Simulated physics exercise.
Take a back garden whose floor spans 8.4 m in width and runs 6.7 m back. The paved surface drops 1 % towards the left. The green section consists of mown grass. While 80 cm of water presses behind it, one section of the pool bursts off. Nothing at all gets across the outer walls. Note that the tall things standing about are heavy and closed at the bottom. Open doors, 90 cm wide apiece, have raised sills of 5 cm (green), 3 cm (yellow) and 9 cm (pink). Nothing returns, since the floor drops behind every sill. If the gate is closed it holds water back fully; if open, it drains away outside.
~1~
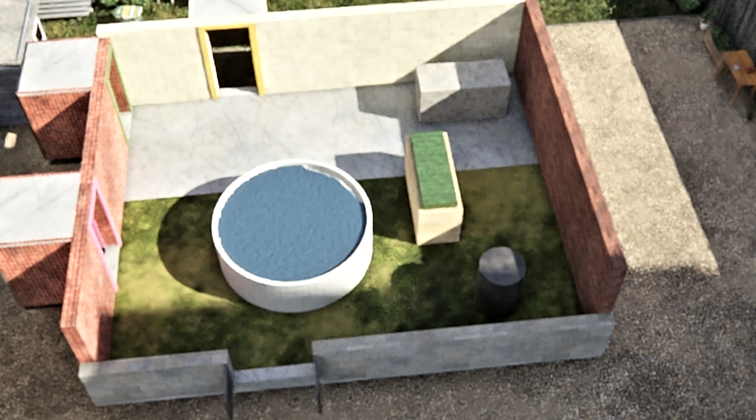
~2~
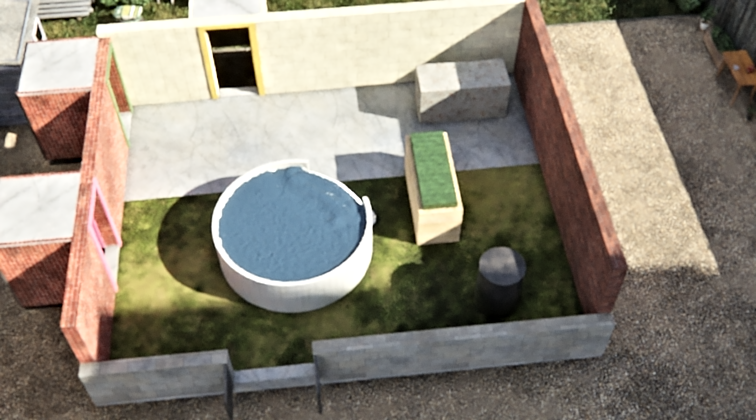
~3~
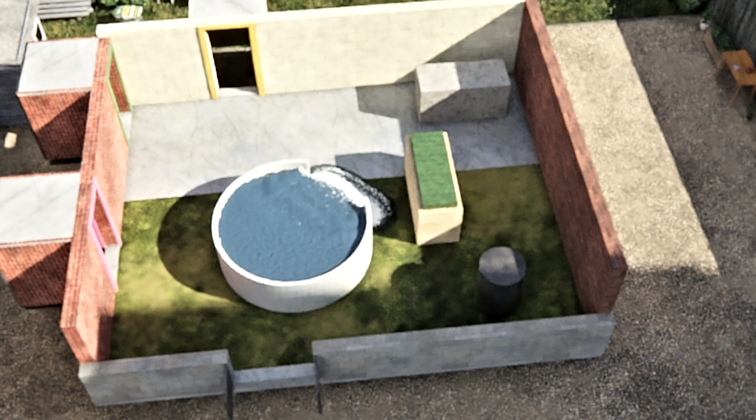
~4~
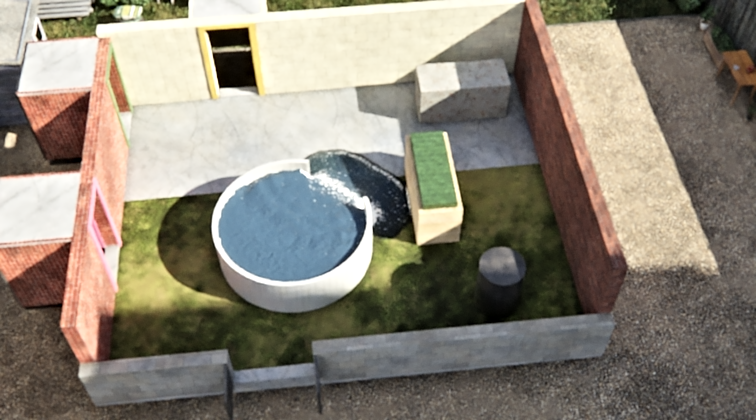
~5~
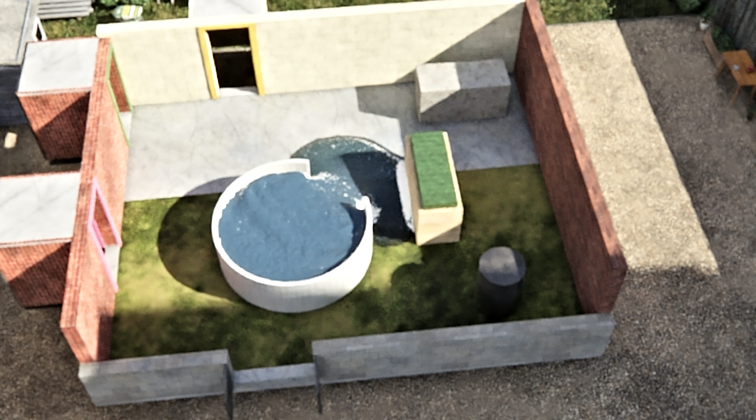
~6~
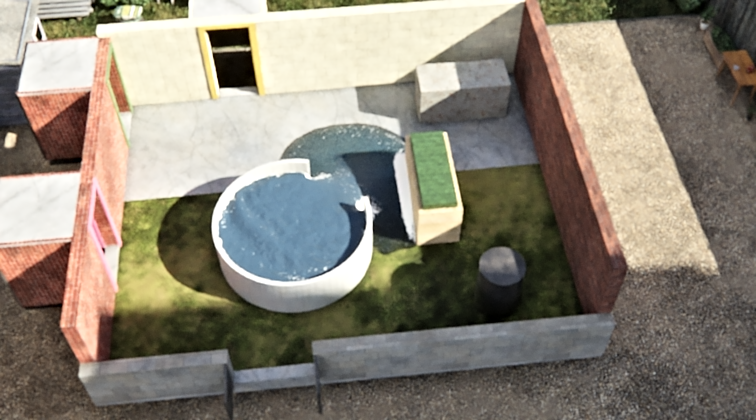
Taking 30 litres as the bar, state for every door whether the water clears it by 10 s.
At the end, the total at the green door is too big; the total at the yellow door is too big; the total at the pink door is small enough.
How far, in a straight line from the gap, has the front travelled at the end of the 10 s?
Distance: Approx. 5.6 m.
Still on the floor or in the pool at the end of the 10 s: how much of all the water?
That would be close to 90 per cent.
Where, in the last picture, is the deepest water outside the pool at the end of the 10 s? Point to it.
Roughly at pixel (130, 136).
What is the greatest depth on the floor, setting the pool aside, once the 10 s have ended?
Up to some 14 cm.
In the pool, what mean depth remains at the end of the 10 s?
Roughly 12 centimetres.
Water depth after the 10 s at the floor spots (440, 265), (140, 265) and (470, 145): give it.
About 10, 7 and 7 cm respectively.
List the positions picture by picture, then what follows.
The first picture shows the pool at (293, 222) is whole and still, 80 cm deep.
In the second picture, water pours out at (342, 195) and has run 0.8 m, to (308, 186); deepest outside 37 cm, 80 cm at the pool's back.
In the third picture, water pours out at (342, 196) and has run 1.1 m, to (313, 170); deepest outside 46 cm, 80 cm at the pool's back.
In the fourth picture, water pours out at (342, 197) and has run 1.4 m, to (321, 154); deepest outside 42 cm, 80 cm at the pool's back.
In the fifth picture, the front is at (348, 138), 1.7 m from the gap at (342, 197); 4.1 m2 of floor is under water; 80 cm left at the back of the pool.
In the sixth picture, the front is at (372, 128), 2.1 m from the gap at (342, 196); 5.3 m2 of floor is under water; 79 cm left at the back of the pool.
A moment later water covers 25 % of the floor and is deepest (54 cm) near (404, 83); green door not reached, yellow door not reached, pink door not reached.
Soon after water covers 30 % of the floor and is deepest (47 cm) near (380, 85); green door not reached, yellow door 4 cm at the sill, 0 L in, pink door not reached.
Next water covers 50 % of the floor and is deepest (38 cm) near (509, 74); green door not reached, yellow door 8 cm at the sill, 7 L in, pink door not reached.
Later on water covers 85 % of the floor and is deepest (25 cm) near (421, 81); green door 18 cm at the sill, 177 L in, yellow door 7 cm at the sill, 32 L in, pink door 5 cm at the sill, 0 L in.
At the end water covers 100 % of the floor and is deepest (14 cm) near (130, 136); green door 14 cm at the sill, 372 L in, yellow door 5 cm at the sill, 58 L in, pink door 7 cm at the sill, 0 L in.
